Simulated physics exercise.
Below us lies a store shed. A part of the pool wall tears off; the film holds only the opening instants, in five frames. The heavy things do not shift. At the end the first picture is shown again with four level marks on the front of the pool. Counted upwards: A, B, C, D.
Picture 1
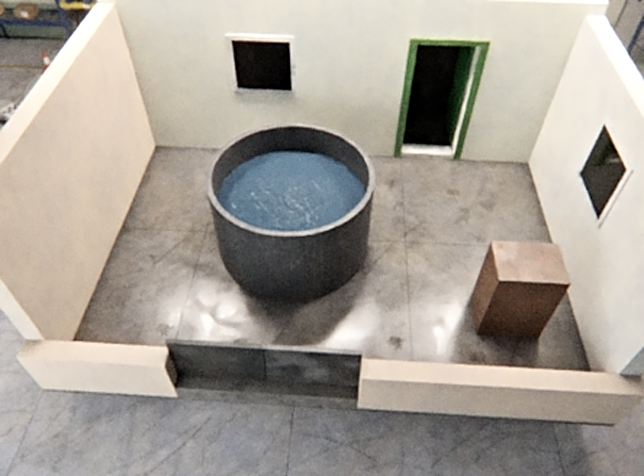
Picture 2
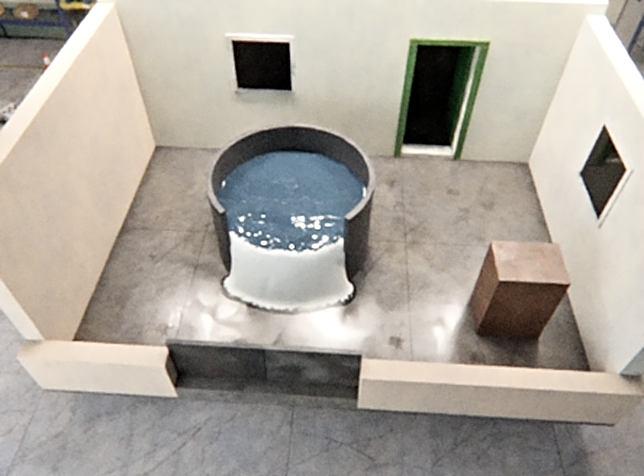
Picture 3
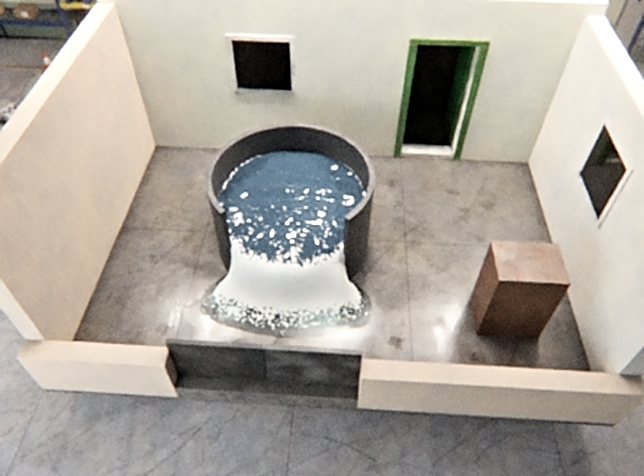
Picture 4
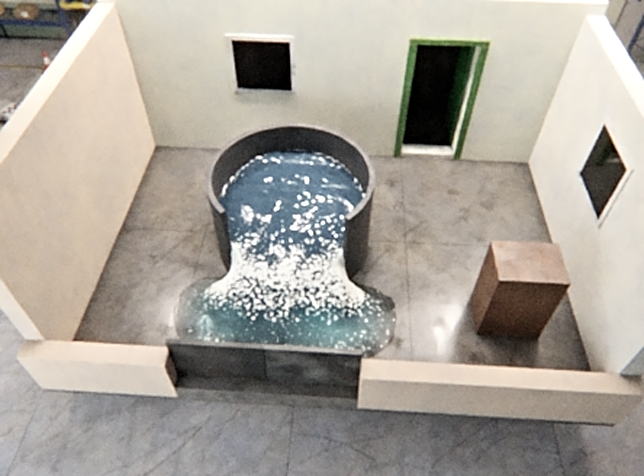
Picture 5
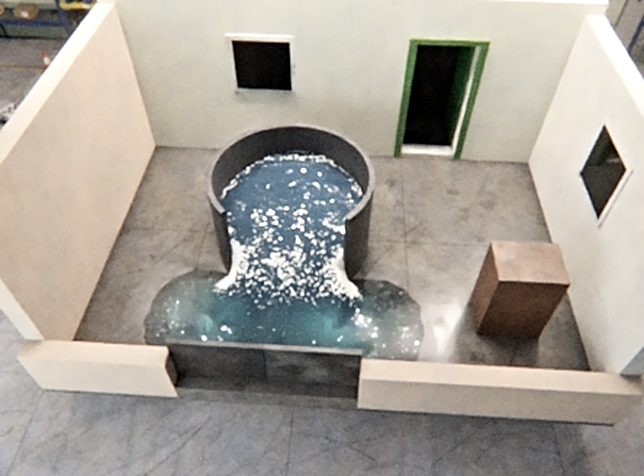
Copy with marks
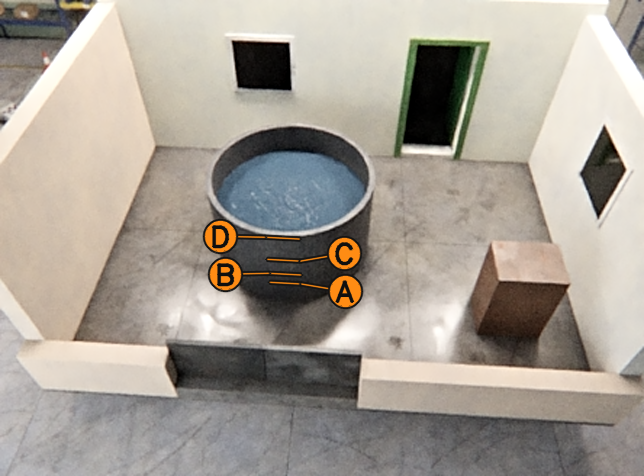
A dark round tank of blue water stands left of centre in a pale-walled, roofless room with a grey floor, seen from above by a still camera. A green-framed doorway and a dark window are in the back wall, a brown block stands at right, and a low front wall has a dark gate. The tank's front opens and white, foaming water pours out, spreading sideways across the floor behind the gate in a blue-green pool.
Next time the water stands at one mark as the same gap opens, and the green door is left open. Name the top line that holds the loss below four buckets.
B is the one.
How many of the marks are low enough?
Two of them.
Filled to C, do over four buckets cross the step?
Yes, that goes wrong.
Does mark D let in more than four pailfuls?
Yes, it does.
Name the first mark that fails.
Here it is mark C.
On the marked copy, A at (285, 283); B at (284, 274); C at (283, 260); D at (282, 238); from the bottom up A, B, C, D.
If A is chosen, nothing gets over.
If B is chosen, a splash gets over, under a bucket.
If C is chosen, about 9 bucketfuls get in.
If D is chosen, dozens of bucketfuls pour in.
